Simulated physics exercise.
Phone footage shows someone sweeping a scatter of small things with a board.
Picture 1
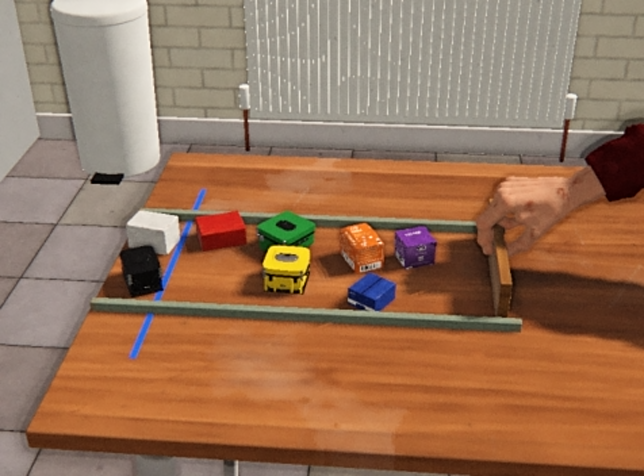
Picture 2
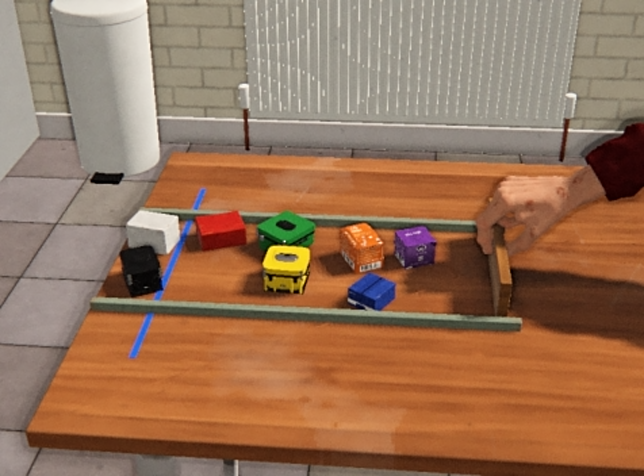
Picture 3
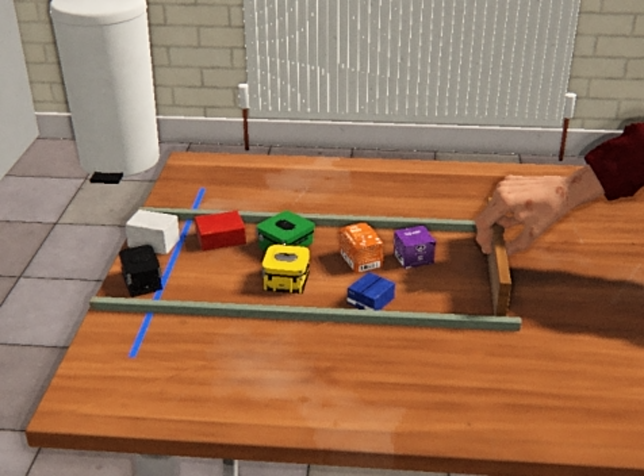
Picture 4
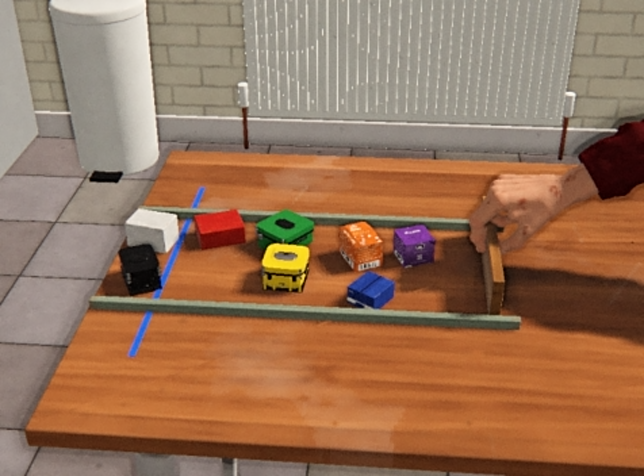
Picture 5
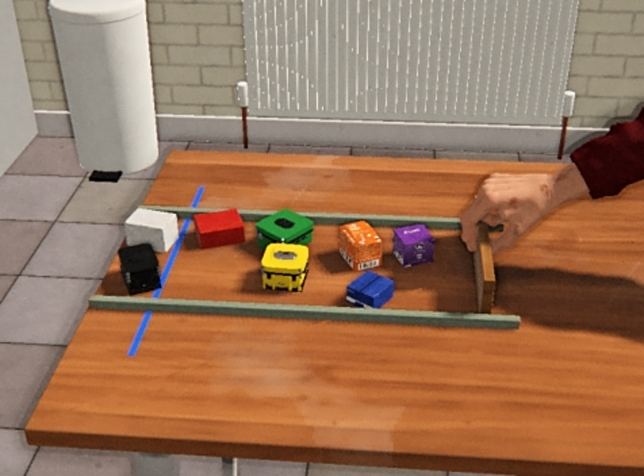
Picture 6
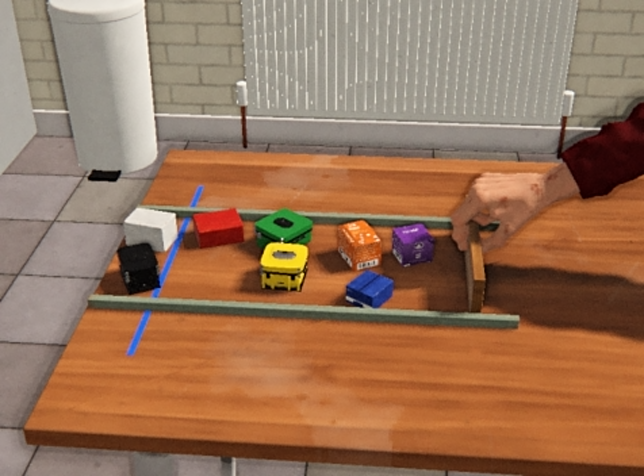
On a wooden table near a white radiator, small coloured blocks and boxes lie scattered between two green strips, with a blue line of tape crossing at the left. A hand first holds a board upright at the right, then slides it slightly left while the objects stay in place.
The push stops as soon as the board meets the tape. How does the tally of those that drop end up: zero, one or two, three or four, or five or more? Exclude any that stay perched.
The push knocks three or four off.
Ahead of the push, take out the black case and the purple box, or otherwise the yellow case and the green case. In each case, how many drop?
2 in the first case, 1 in the second.
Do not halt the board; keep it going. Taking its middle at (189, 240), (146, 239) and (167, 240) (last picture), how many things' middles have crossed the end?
In order: 3, 5, 4.
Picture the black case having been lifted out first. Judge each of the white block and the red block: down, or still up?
Looking at the two, the white block ends up below and the red block ends up below.
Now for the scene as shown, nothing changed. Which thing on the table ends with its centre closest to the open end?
Result - the yellow case.
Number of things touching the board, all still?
3 in contact.
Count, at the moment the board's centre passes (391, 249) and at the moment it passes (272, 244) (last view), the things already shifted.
The count reaches 3 first and 7 second.
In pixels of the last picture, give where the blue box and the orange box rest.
Answer: First (139, 286), after that (147, 240).
Early on, none off yet; white block at rest near (151, 230); black case at rest near (139, 268); red block at rest near (218, 228).
A while later, none off yet; white block travelled about its own width near (123, 229); black case at rest near (139, 268); red block travelled about its own width near (173, 221).
Finally, the number that fall off is three or four; lost, green case, red block, black case and white block.
